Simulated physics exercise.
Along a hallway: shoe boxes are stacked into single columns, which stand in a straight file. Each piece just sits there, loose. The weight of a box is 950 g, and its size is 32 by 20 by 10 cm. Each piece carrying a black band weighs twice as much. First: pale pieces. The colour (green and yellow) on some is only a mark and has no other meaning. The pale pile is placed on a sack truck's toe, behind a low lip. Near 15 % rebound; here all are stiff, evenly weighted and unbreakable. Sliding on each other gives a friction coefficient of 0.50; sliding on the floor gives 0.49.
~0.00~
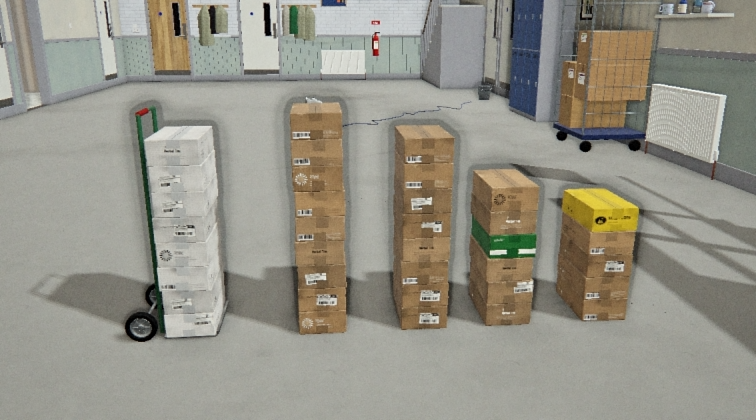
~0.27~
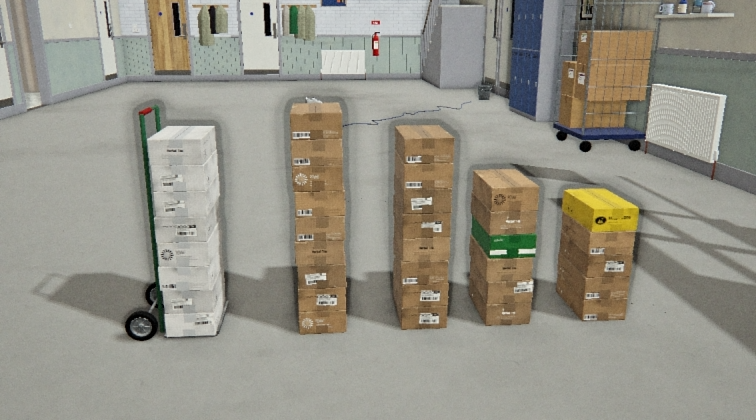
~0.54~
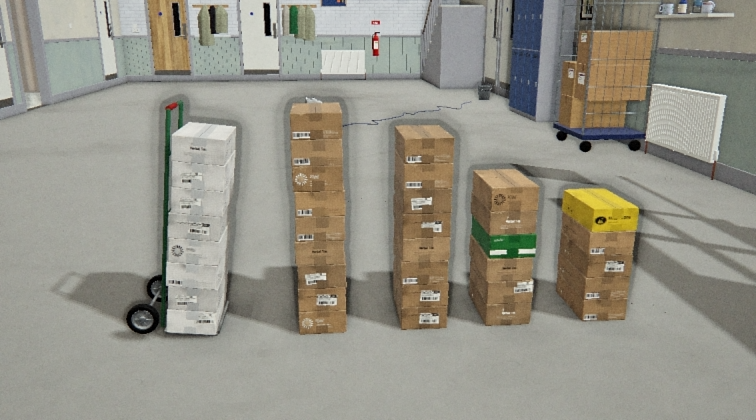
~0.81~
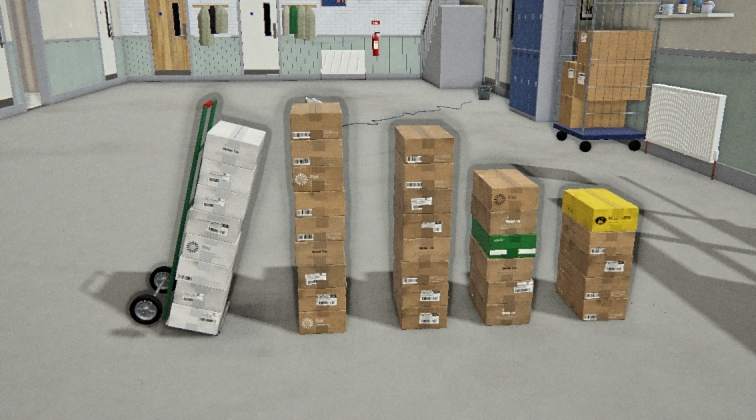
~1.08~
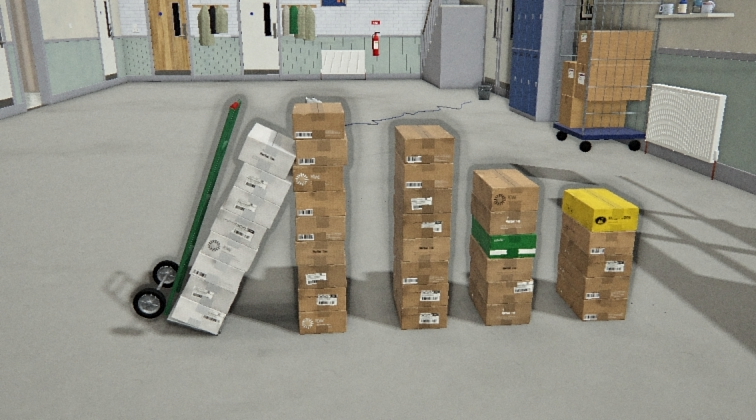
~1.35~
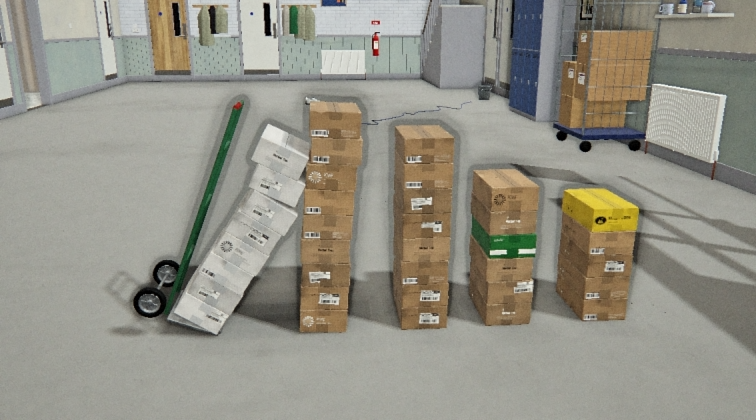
A white stack of boxes on a green hand truck tilts steadily rightward, its upper boxes sliding askew until they press against the tall brown stack beside it, which shifts and leans slightly. Seen from the front in a grey-floored hallway, five single columns stand in a row. The three to the right, one with a green box and the last topped with yellow, stay still.
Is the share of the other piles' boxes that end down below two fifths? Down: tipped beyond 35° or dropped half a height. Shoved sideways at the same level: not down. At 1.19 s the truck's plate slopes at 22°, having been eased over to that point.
No, above two fifths.
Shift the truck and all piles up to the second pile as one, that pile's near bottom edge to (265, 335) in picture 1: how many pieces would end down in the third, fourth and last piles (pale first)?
After that shift, the third pile would have 7 down, the fourth 6 and the last 4.
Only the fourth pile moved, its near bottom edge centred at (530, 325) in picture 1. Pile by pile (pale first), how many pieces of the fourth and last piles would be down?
You'd see fourth at 3 and last at 5.
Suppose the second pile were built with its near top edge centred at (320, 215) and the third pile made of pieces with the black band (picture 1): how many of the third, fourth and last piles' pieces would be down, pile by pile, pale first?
Down by pile: Third 0, fourth 0, last 0.
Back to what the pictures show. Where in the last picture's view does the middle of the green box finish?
In the last picture it sits at roughly (620, 273).
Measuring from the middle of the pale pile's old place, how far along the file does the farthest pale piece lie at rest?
75 cm.
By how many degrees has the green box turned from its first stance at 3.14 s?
Tilt from start: Approx. 30 degrees.
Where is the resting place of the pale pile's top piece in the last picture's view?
Look for the top piece around pixel (373, 227).
Around 2.22 s, 8 of the pale pile down; 3 of the 28 other boxes down.
Around 3.14 s, 8 of the pale pile down; 18 of the 28 other boxes down; yellow box tipped 29°, 8 cm lower; green box tipped 29°, 10 cm lower.
Finally (5.0 s), 8 of the pale pile down; 22 of the 28 other boxes down; yellow box upside down; green box 21 cm lower. That is 79 per cent. Seen by the last camera, middles, green box near (619, 273).
